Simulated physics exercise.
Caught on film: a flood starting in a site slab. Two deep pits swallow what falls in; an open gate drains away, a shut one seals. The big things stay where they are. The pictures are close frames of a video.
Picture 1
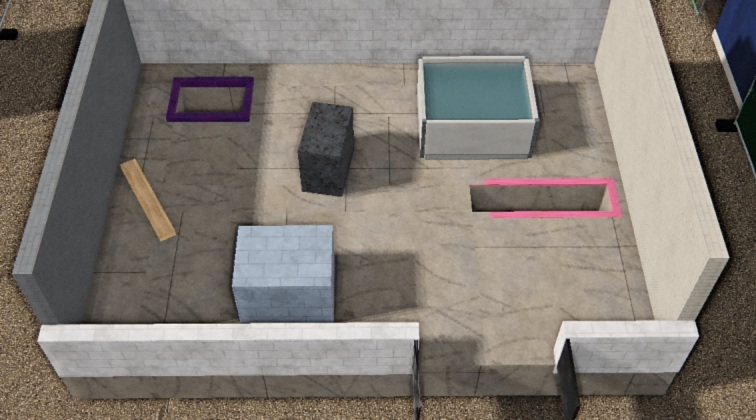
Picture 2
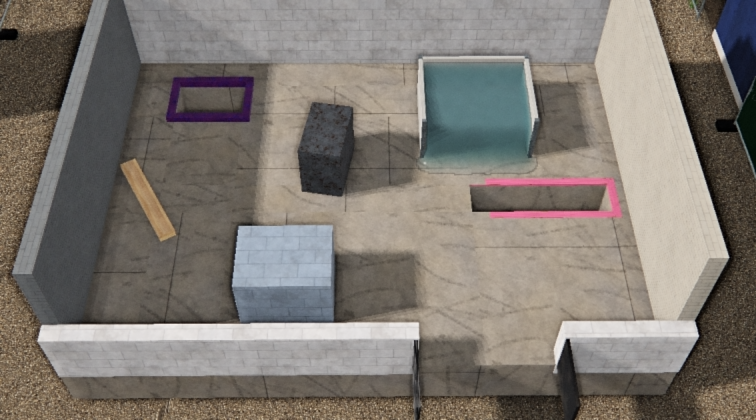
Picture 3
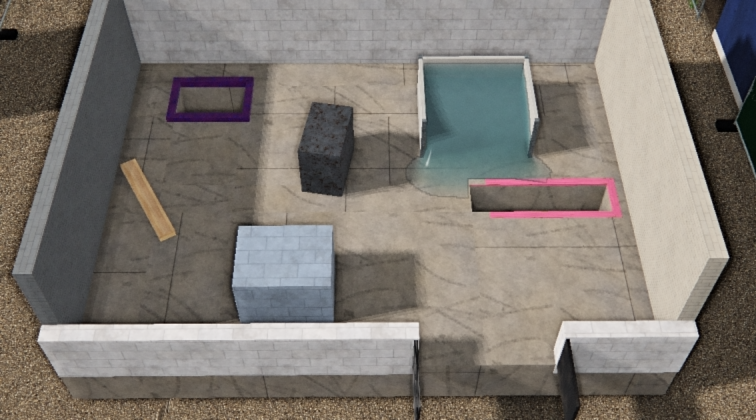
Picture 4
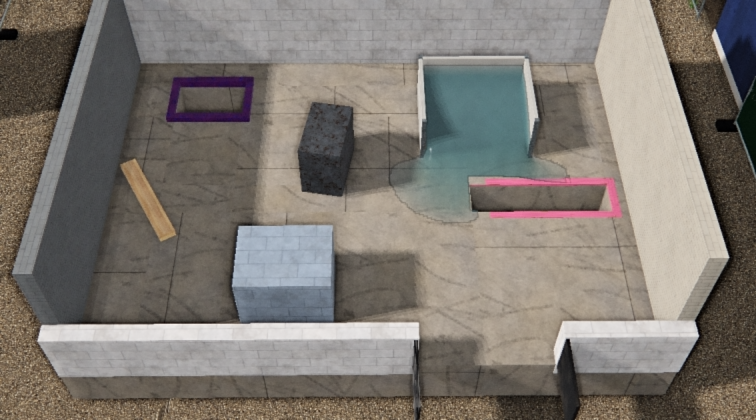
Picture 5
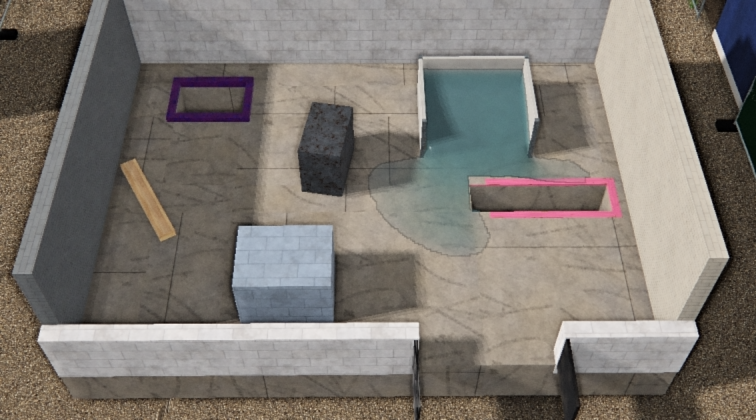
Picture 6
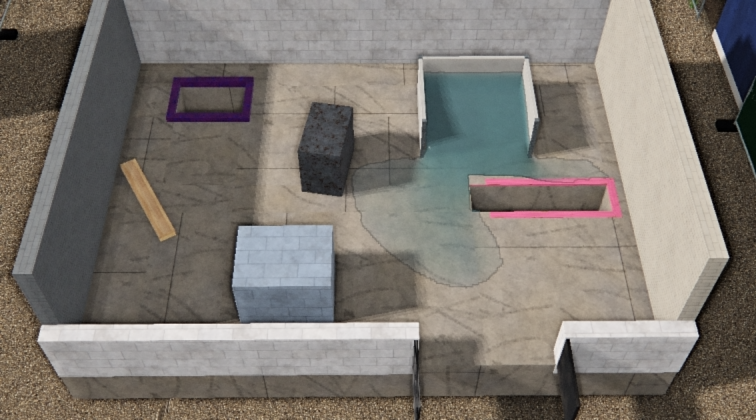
A roofless slab room with pale block walls and a gap in the front wall is seen from high in front by a still camera. A white-walled tank of teal water stands at the back right, near a pink-edged pit, with a dark block, a pale blue block, a wooden plank and a purple-edged pit further left. The tank's front opens and water pours out, spreading forward and left across the floor, around the pink-edged pit's left end.
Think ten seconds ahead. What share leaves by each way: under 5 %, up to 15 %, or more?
One by one: The gate takes between 5 and 15 %; the pink pit takes above 15 %; the purple pit takes not even 5 %.
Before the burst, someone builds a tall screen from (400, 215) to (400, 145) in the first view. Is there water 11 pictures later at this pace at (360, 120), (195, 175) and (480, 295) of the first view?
One after the other: Not flooded, dry, awash.
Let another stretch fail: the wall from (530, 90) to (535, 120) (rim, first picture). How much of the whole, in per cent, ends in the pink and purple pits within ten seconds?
Per cent: Pink 40, purple 0.
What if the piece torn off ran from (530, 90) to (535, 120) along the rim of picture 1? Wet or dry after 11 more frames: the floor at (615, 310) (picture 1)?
At that place: Flooded.
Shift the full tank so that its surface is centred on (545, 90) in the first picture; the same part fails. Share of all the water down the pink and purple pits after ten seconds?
Roughly, in per cent: Pink 90, purple 0.
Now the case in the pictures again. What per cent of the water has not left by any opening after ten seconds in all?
About 22 per cent.
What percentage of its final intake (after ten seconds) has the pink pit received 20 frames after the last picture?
Some 85 per cent.
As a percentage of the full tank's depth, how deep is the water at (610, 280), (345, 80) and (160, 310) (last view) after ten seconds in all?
In that order: 4, 0 and 2 per cent.
A moment on, water covers 25 % of the floor; the gate 1 %, the pink pit 34 %, the purple pit 0 %.
Next, water covers 25 % of the floor; the gate 5 %, the pink pit 47 %, the purple pit 0 %.
Then, water covers 30 % of the floor; the gate 9 %, the pink pit 55 %, the purple pit 0 %.
Later, water covers 35 % of the floor; the gate 12 %, the pink pit 61 %, the purple pit 0 %.
In the end, water covers 30 % of the floor; the gate 13 %, the pink pit 64 %, the purple pit 0 %.
